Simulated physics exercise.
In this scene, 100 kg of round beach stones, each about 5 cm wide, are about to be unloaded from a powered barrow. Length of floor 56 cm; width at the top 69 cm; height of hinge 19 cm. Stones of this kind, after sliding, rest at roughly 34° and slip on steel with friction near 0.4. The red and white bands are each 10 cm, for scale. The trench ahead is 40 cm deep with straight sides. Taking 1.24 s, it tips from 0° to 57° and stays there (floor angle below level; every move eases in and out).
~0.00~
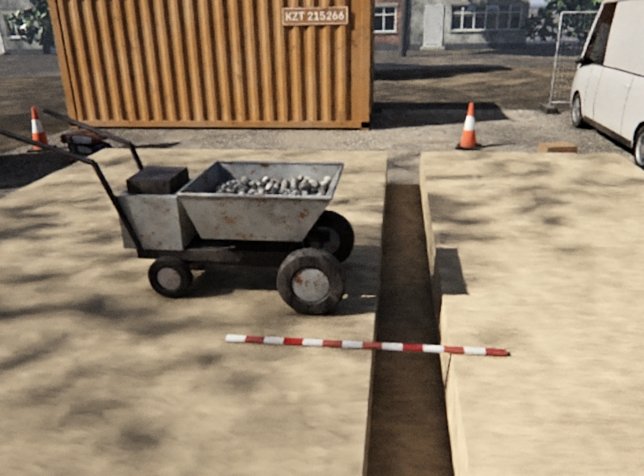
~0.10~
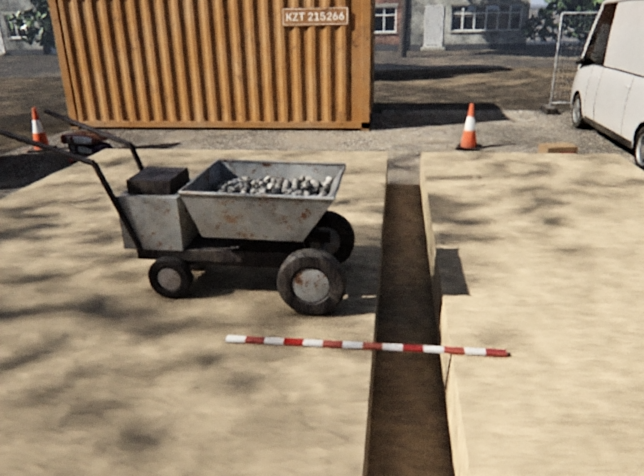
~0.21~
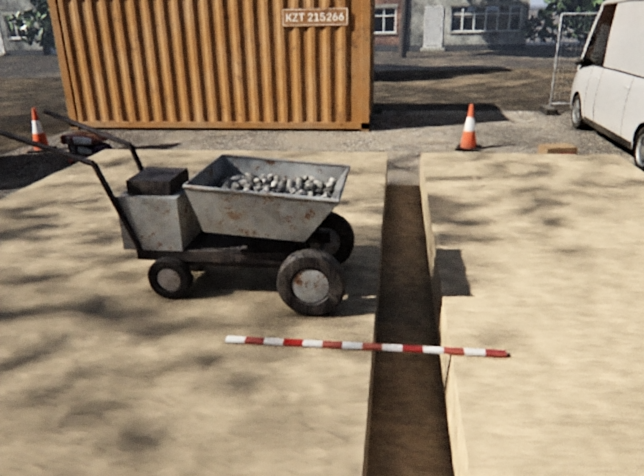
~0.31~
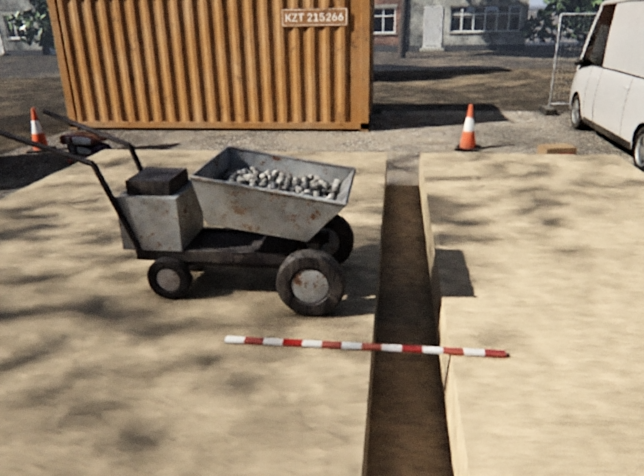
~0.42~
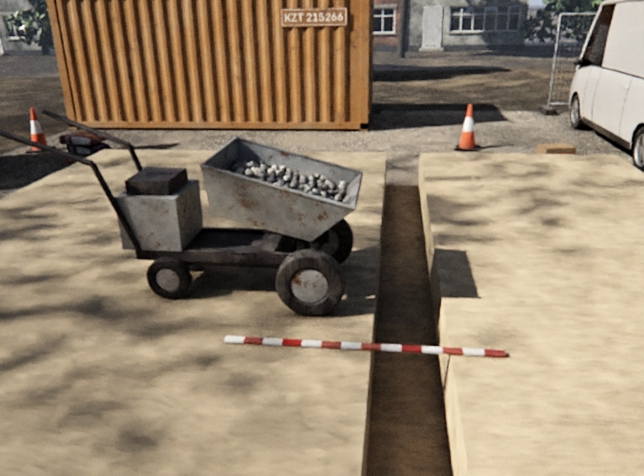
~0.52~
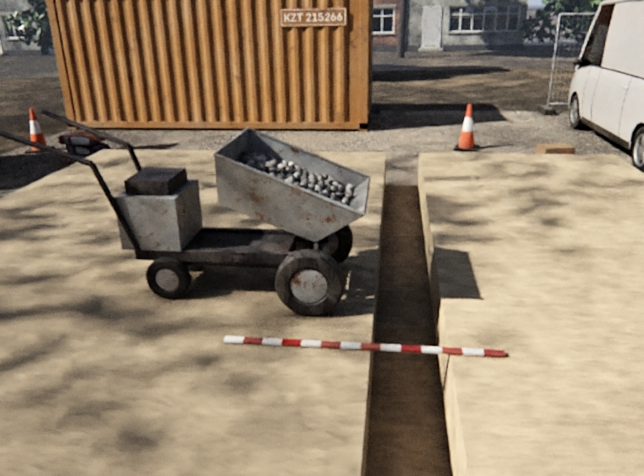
A grey metal tray of stones on a barrow tilts steadily down toward the right.
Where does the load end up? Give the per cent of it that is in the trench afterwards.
Some 49 per cent of it.
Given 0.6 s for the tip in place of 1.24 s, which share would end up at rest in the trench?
Then some 30 per cent would.
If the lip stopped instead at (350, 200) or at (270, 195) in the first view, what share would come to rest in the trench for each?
First spot about 30, second spot about 45 per cent.
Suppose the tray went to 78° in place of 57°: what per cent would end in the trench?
In that case near 65 per cent.
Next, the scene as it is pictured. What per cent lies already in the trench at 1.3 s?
Around 10 per cent of it, at that instant.
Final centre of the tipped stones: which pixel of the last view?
Their centre sits close to (419, 346).
After 0.9 s the floor is at 48°; 100 % in the tray; the foremost stones are at (381, 224).
After 1.3 s the floor is at 57°; 88 % in the tray, 12 % in the trench; the foremost stones are at (442, 290).
After 1.7 s the floor is at 57°; 62 % in the tray, 28 % in the trench, 10 % past the trench; the foremost stones are at (501, 298).
After 3.6 s the floor is at 57°; 39 % in the tray, 49 % in the trench, 11 % past the trench; the foremost stones are at (561, 311).
